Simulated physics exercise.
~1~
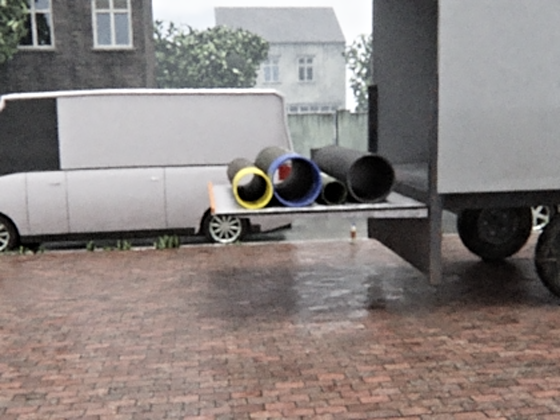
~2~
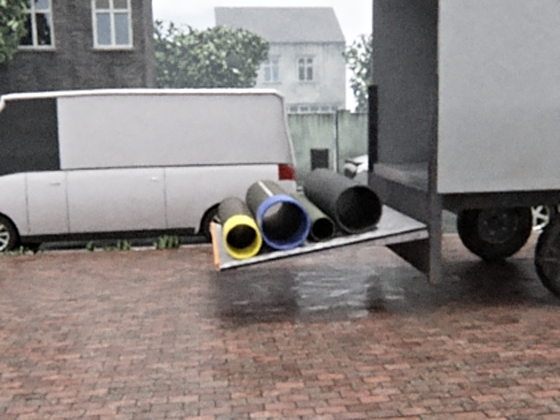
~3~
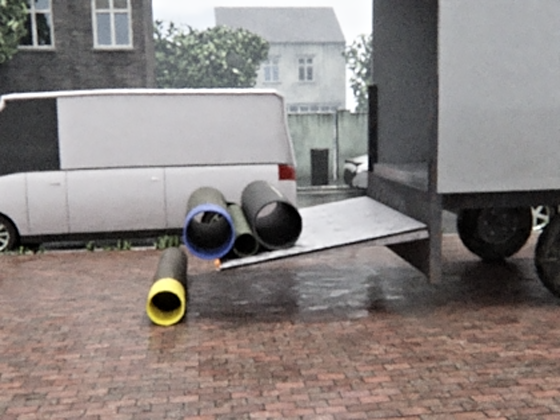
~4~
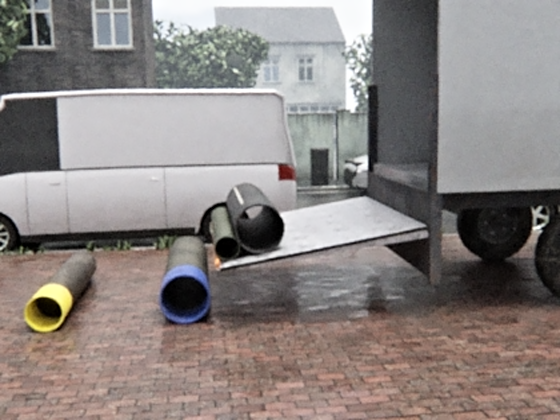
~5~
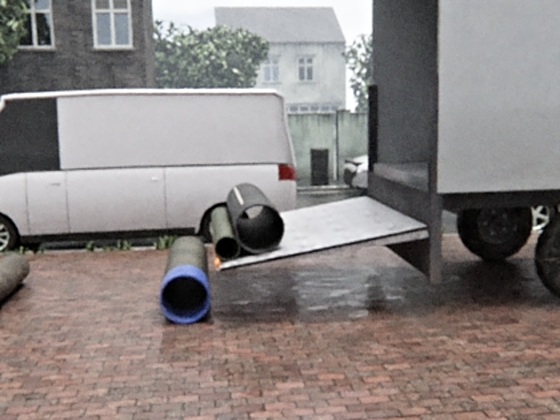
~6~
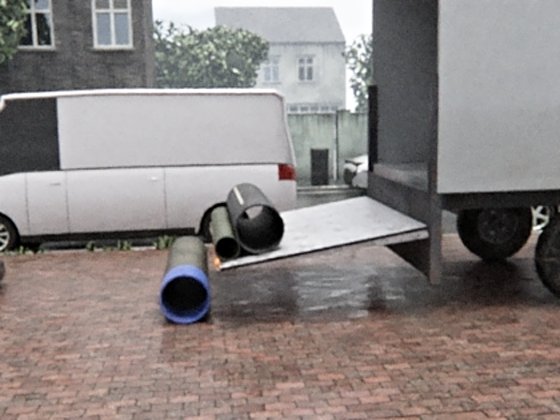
The footage shows four pipes on a truck's lift platform, which tilts down so they roll left. The yellow-ended pipe drops onto the brick paving and rolls out of view at left, while the blue-ended one falls and stops beside the platform, where two dark pipes remain at the edge.
